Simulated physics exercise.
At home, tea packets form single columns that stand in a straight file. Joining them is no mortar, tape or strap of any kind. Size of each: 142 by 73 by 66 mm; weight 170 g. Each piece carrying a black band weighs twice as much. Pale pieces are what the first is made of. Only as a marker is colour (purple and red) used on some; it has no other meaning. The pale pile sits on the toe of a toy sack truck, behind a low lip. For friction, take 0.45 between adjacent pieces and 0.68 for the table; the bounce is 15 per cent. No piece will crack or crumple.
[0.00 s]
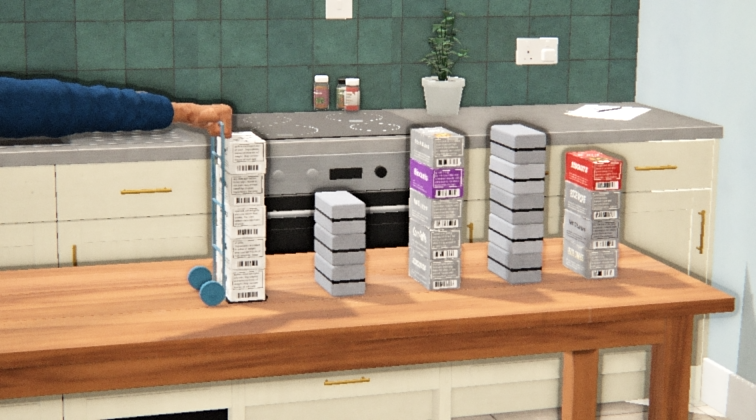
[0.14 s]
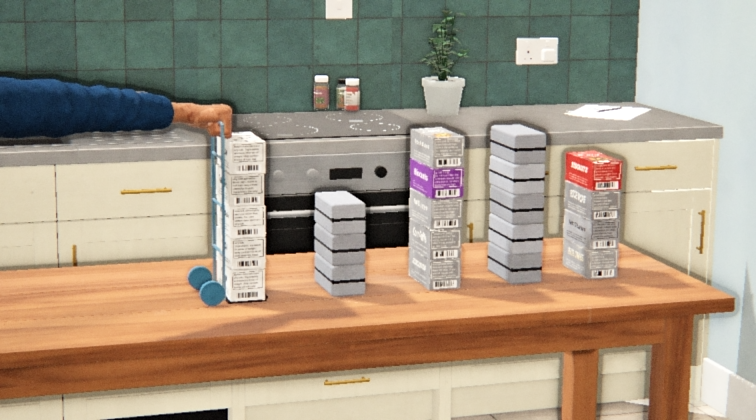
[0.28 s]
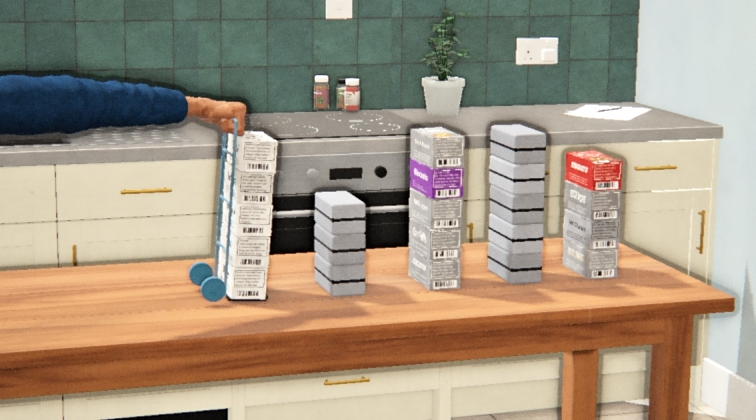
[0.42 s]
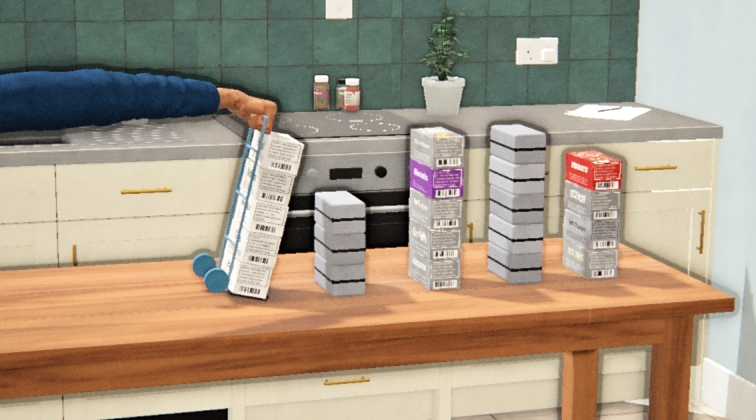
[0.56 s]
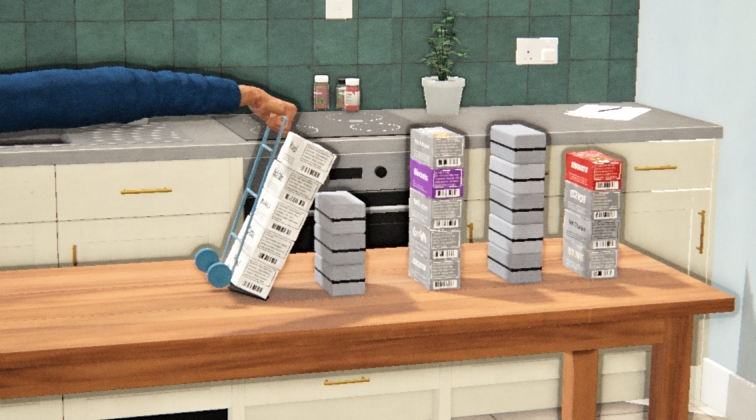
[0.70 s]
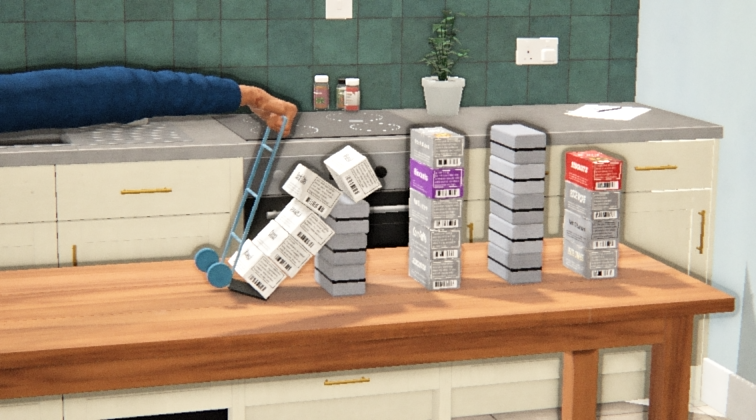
In the video, a hand tilts a small blue sack truck forward to the right on a wooden table, and its column of pale packets leans, then breaks apart against the top of the neighbouring short grey stack.
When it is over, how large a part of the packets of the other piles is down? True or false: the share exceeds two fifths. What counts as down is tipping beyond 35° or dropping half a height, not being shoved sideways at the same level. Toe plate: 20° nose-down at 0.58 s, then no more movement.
False.
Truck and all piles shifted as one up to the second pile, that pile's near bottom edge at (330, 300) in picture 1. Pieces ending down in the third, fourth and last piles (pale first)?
Pile by pile, you'd see third at 0, fourth at 0 and last at 0 down.
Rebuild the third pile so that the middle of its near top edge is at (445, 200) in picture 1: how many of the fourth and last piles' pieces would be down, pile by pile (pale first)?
You'd get fourth 0 and last 0.
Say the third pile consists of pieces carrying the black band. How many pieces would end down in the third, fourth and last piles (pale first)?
Third: 0; fourth: 0; last: 0.
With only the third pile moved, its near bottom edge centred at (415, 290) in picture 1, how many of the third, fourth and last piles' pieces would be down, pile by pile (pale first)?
Pile tally - third: 0, fourth: 0, last: 0.
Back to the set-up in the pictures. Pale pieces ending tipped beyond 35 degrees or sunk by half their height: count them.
Exactly 4 pale pieces do.
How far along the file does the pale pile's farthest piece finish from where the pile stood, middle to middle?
About 36 cm along.
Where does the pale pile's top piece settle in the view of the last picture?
It ends up centred around (401, 269) in the last view.
By 0.78 s, 4 of the pale pile down; none of the 17 other packets down, 1 disturbed.
When it is over (1.6 s), 4 of the pale pile down; none of the 17 other packets down, 1 disturbed; purple packet unmoved; red packet unmoved. That is 0 per cent. In pixels of the last frame, middles, purple packet near (437, 178), red packet near (594, 171).
